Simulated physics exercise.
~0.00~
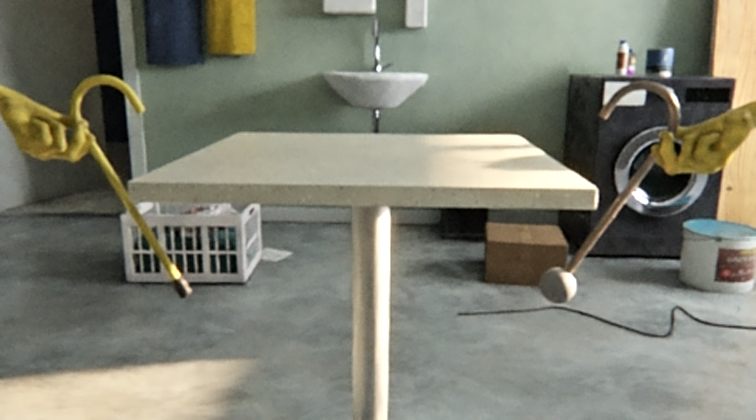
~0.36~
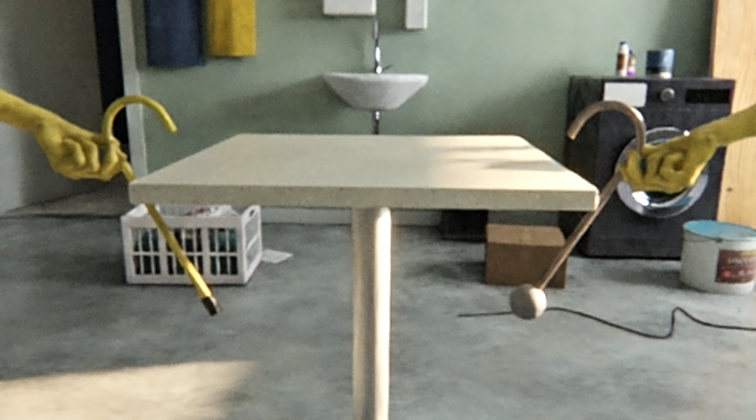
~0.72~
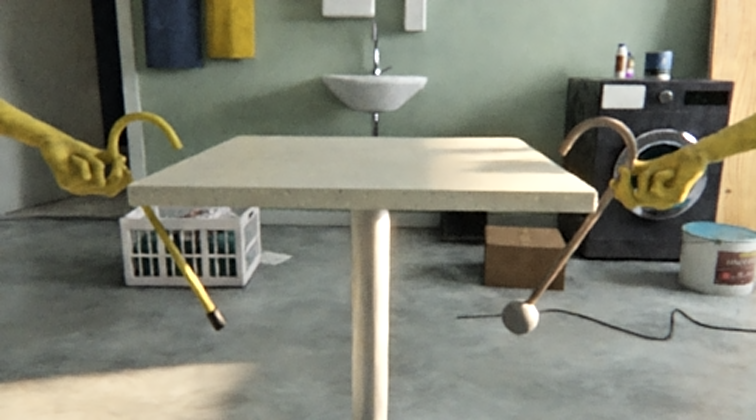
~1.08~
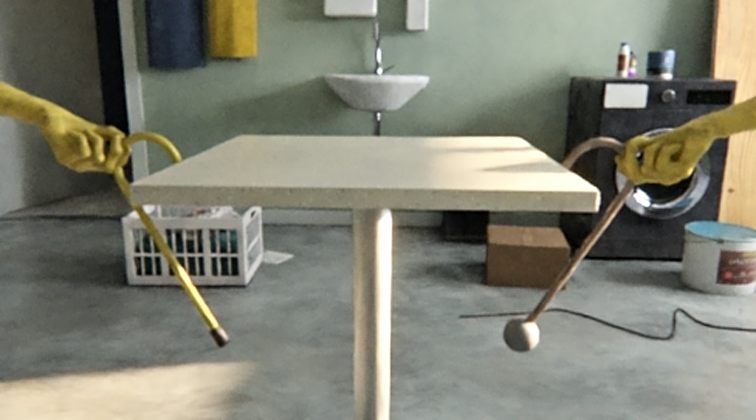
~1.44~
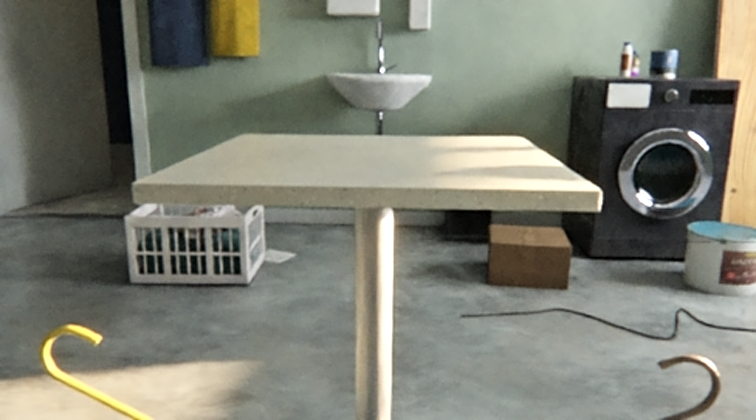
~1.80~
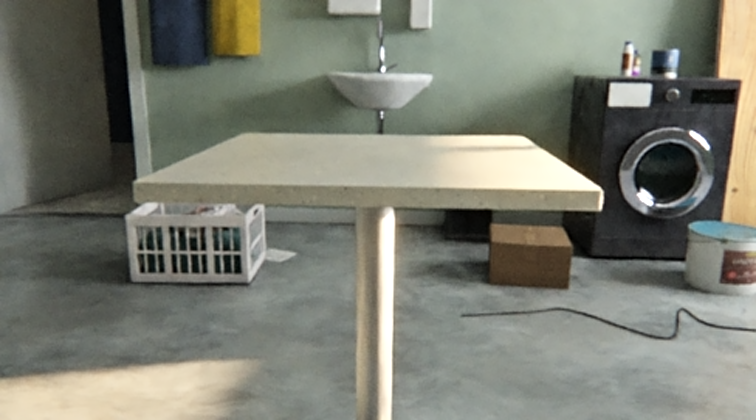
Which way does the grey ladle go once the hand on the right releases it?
The grey ladle moves down, falling past the right edge of the table and out of view.
In a laundry room, two yellow-gloved hands bring a yellow cane and a grey ladle, both with curved handles, to the left and right edges of a pale table and lower them. Once released, both slip off, tilt and drop out of view, leaving the table bare.
